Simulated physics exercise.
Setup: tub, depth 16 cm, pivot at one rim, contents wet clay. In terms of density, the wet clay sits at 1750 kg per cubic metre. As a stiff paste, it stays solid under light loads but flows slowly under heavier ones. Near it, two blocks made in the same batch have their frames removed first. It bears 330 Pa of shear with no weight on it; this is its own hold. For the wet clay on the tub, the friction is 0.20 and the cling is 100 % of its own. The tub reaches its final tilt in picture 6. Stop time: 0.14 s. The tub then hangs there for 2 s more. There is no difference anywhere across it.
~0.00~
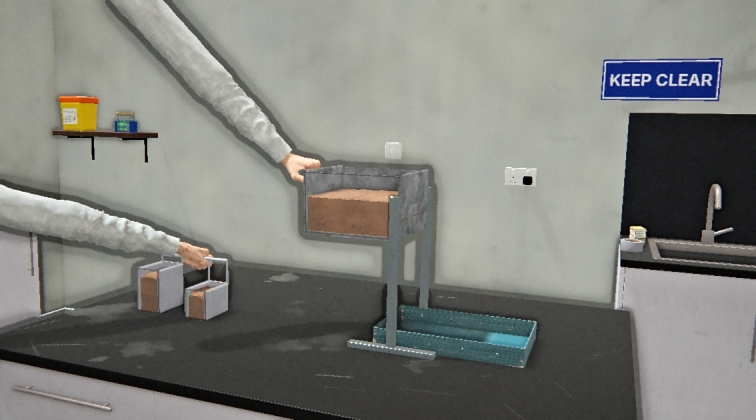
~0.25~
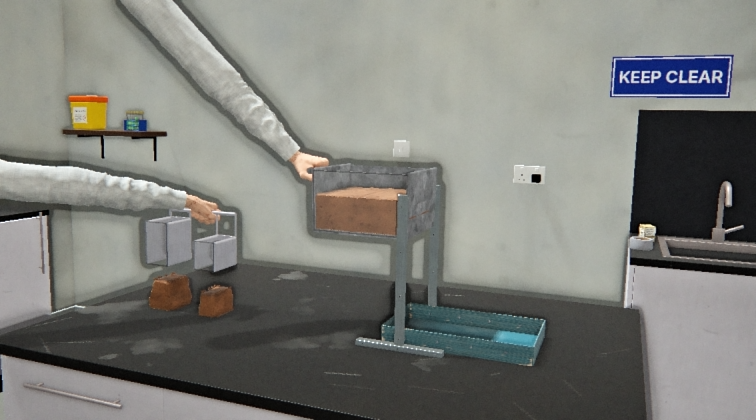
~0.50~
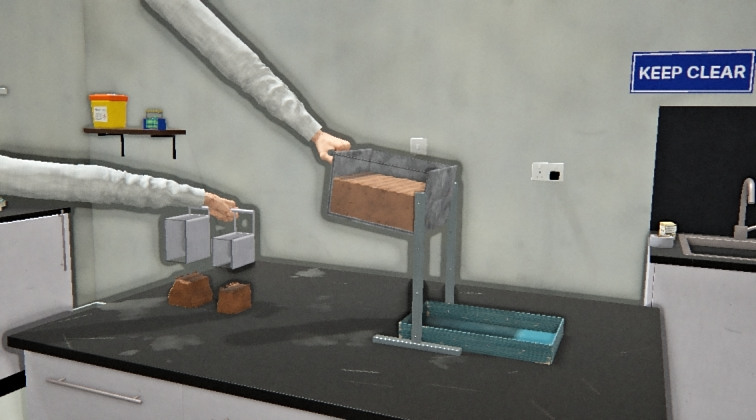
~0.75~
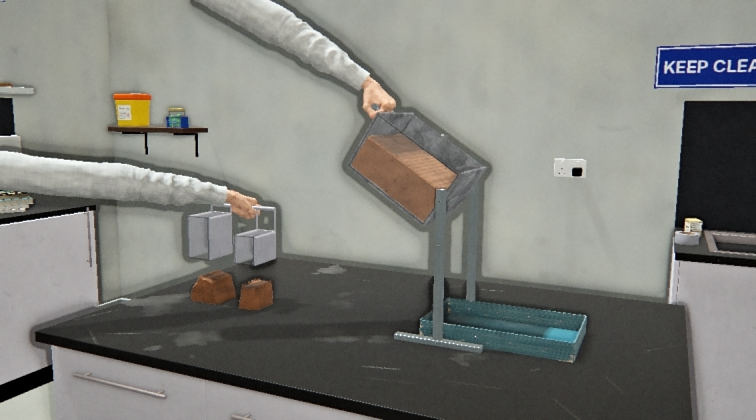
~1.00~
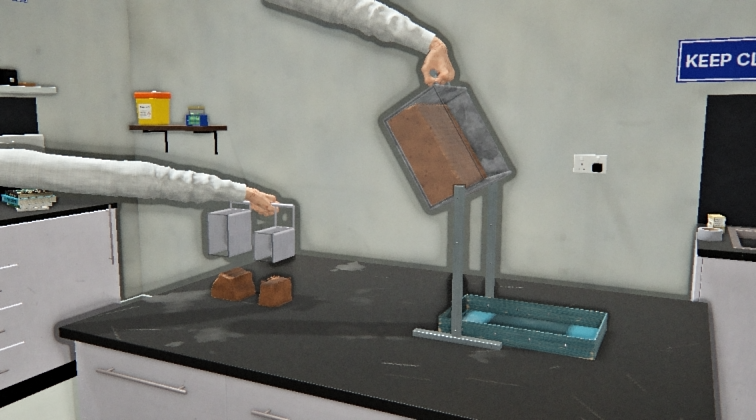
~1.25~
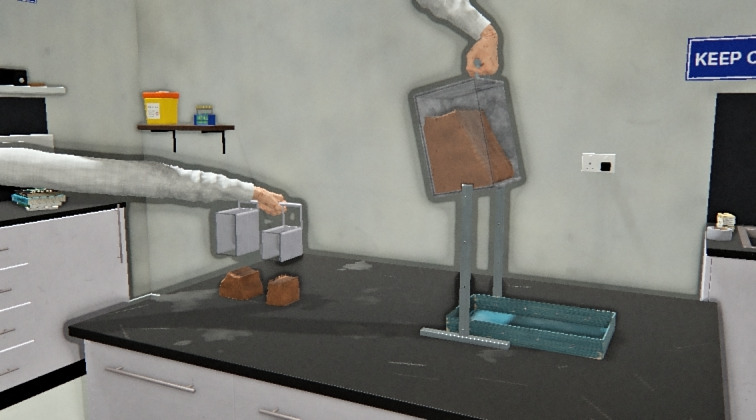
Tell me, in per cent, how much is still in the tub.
Something like 74 out of 100.
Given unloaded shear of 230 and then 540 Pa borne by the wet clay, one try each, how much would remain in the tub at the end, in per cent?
You'd see 65 percent the first time and 100 percent the second.
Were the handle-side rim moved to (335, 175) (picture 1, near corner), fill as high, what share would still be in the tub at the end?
In that case close to 100 %.
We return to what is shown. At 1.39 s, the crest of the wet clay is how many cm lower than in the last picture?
Roughly 4 cm.
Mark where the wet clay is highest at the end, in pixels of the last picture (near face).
Close to pixel (447, 140).
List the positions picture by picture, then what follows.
Handle-side rim at (307, 171), tilt 0 degrees; highest point of the wet clay at (345, 198); test blocks 11 cm, 7.3 cm high (left to right), in the first frame.
Handle-side rim at (315, 170), tilt 0 degrees; highest point of the wet clay at (354, 196); test blocks 9.4 cm, 7.2 cm high (left to right), in the second frame.
Handle-side rim at (336, 154), tilt 8 degrees; highest point of the wet clay at (338, 179); test blocks 8.7 cm, 7.2 cm high (left to right), in the third frame.
Handle-side rim at (380, 115), tilt 33 degrees; highest point of the wet clay at (371, 139); test blocks 8.4 cm, 7.2 cm high (left to right), in the fourth frame.
Handle-side rim at (435, 87), tilt 59 degrees; highest point of the wet clay at (413, 106); test blocks 8.3 cm, 7.2 cm high (left to right), in the fifth frame.
Handle-side rim at (475, 81), tilt 77 degrees; highest point of the wet clay at (455, 112); test blocks 8.3 cm, 7.2 cm high (left to right), in the sixth frame.
By 1.39 s, the tub is at 77 degrees and holds 95 %.
By 1.56 s, the tub is at 77 degrees and holds 83 %.
By 1.73 s, the tub is at 77 degrees and holds 77 %.
By 1.90 s, the tub is at 77 degrees and holds 74 %.
By 3.25 s, at the end, the tub is at 77 degrees and holds 74 %.
